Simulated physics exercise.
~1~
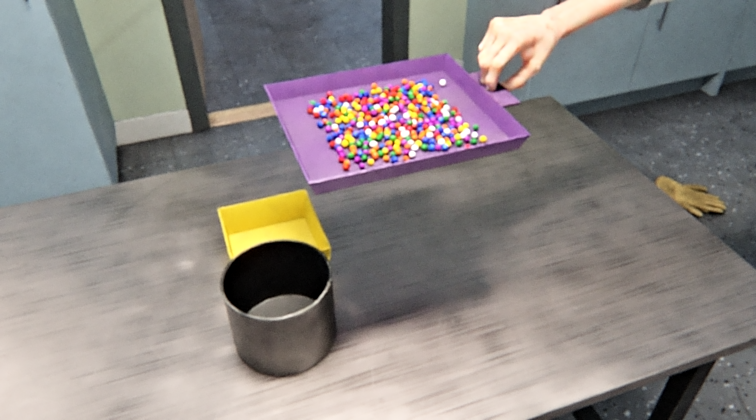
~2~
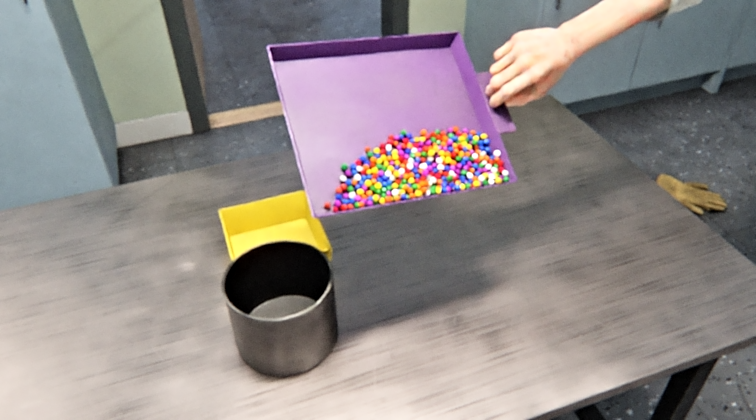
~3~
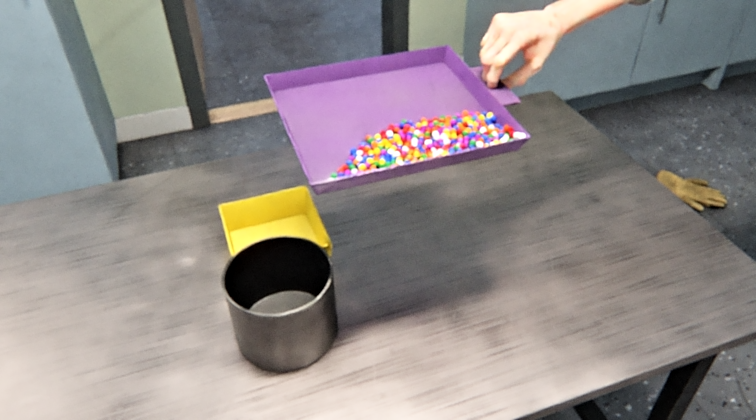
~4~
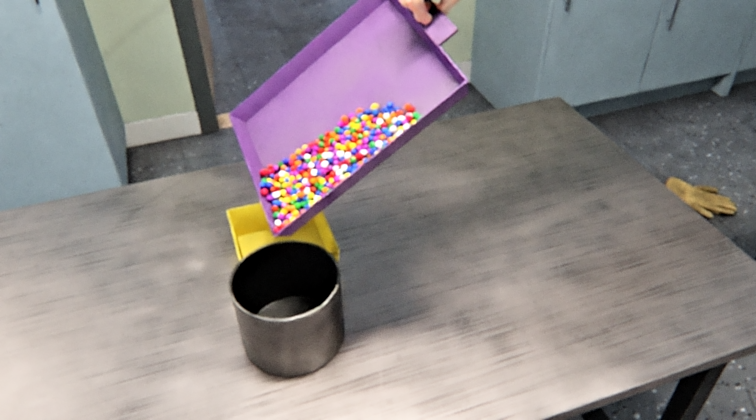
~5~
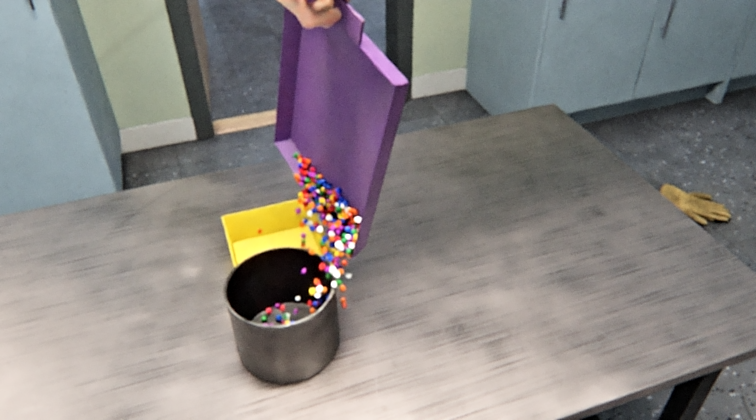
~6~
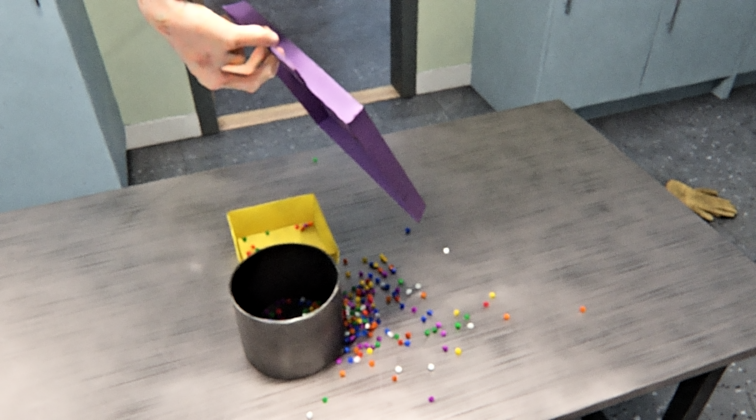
At a dark table in a room with blue cabinets, a hand tipped a purple tray of colorful beads, levelled it, then swung it left and upended it, dropping some into a black pot, a few into a yellow tin and most across the tabletop.
